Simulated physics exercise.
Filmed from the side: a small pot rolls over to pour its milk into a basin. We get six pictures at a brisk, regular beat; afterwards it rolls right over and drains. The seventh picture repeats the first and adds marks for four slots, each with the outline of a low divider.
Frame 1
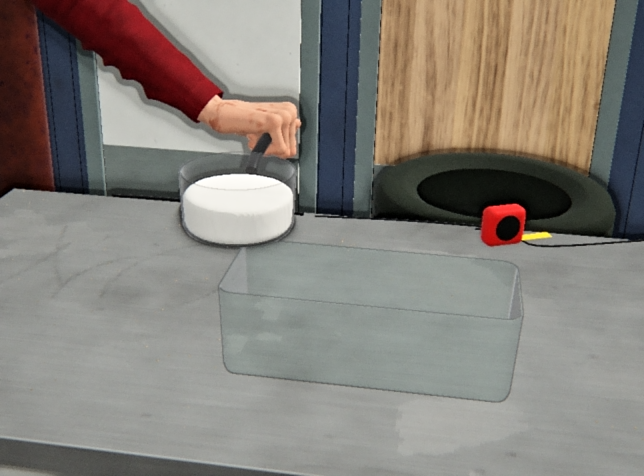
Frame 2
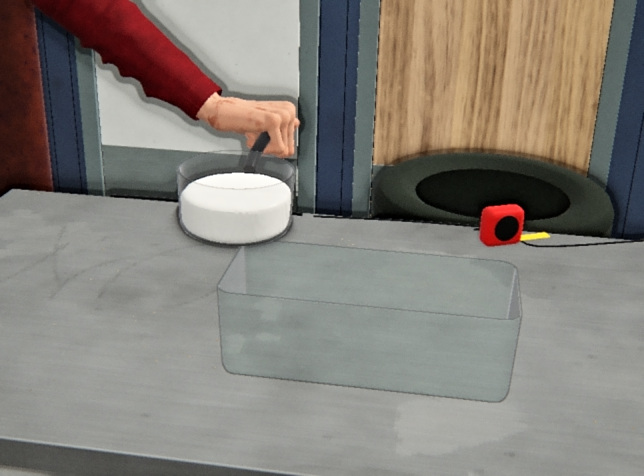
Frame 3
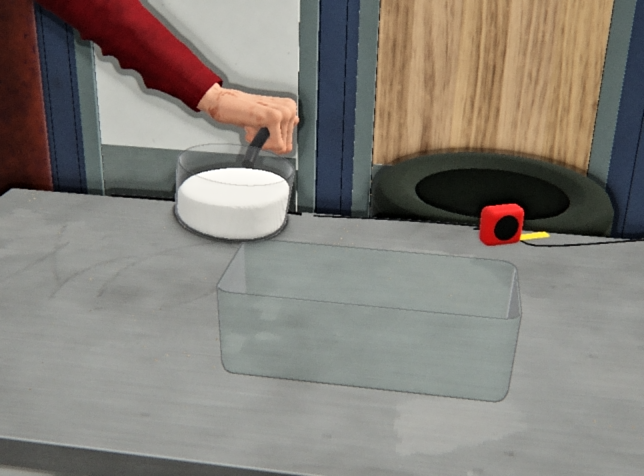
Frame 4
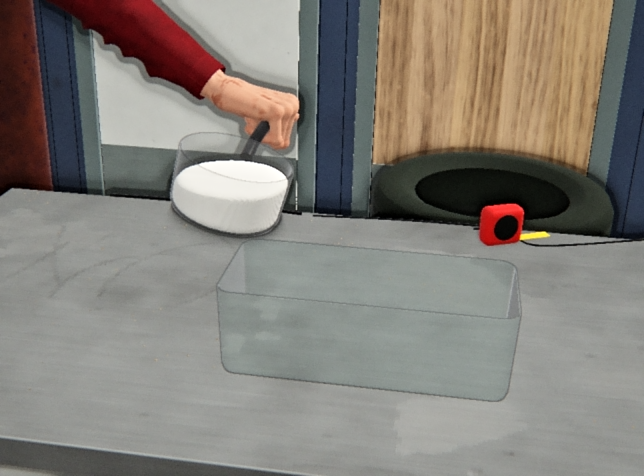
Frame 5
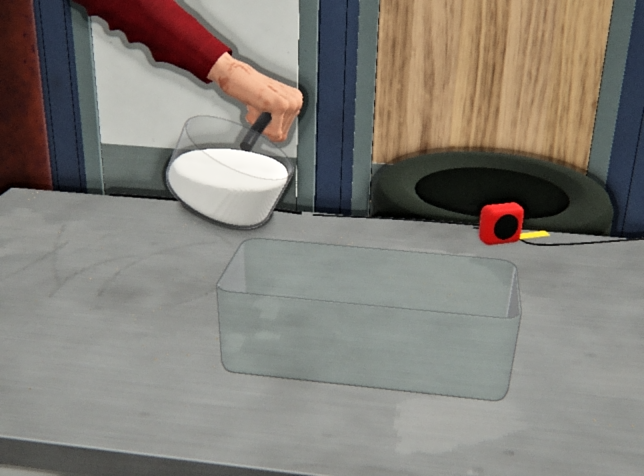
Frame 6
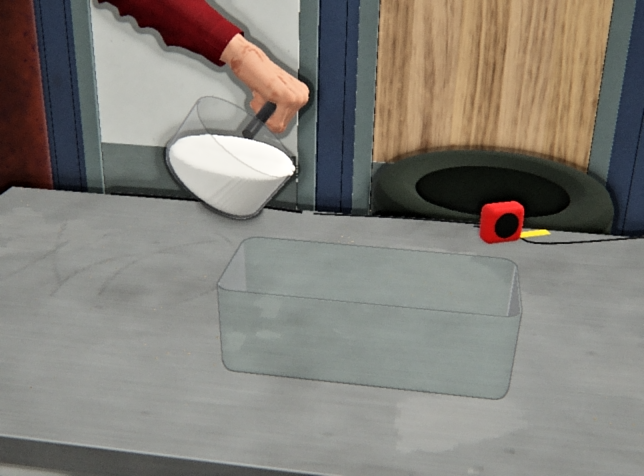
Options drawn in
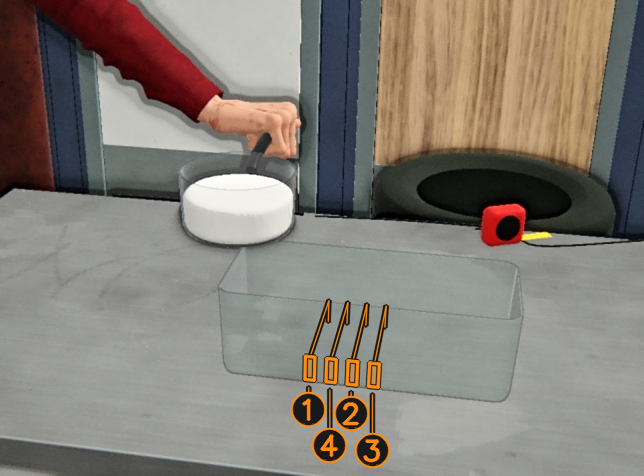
A hand in a red sleeve gradually tilted a small clear pot of milk to the right, behind an empty see-through basin on a gray table, until the milk reached the pot's lip.
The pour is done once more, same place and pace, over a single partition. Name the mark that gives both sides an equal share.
3 is best.
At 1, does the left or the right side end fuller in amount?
The right one.
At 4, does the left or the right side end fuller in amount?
More ends on the right.
In orange, 1 at (308, 387); 2 at (351, 391); 3 at (372, 394); 4 at (329, 389).
If 1 is chosen, about 8 % ends left of the wall and 91 % right of it.
If 2 is chosen, about 16 % ends left of the wall and 82 % right of it.
If 3 is chosen, about 53 % ends left of the wall and 46 % right of it.
If 4 is chosen, about 10 % ends left of the wall and 89 % right of it.
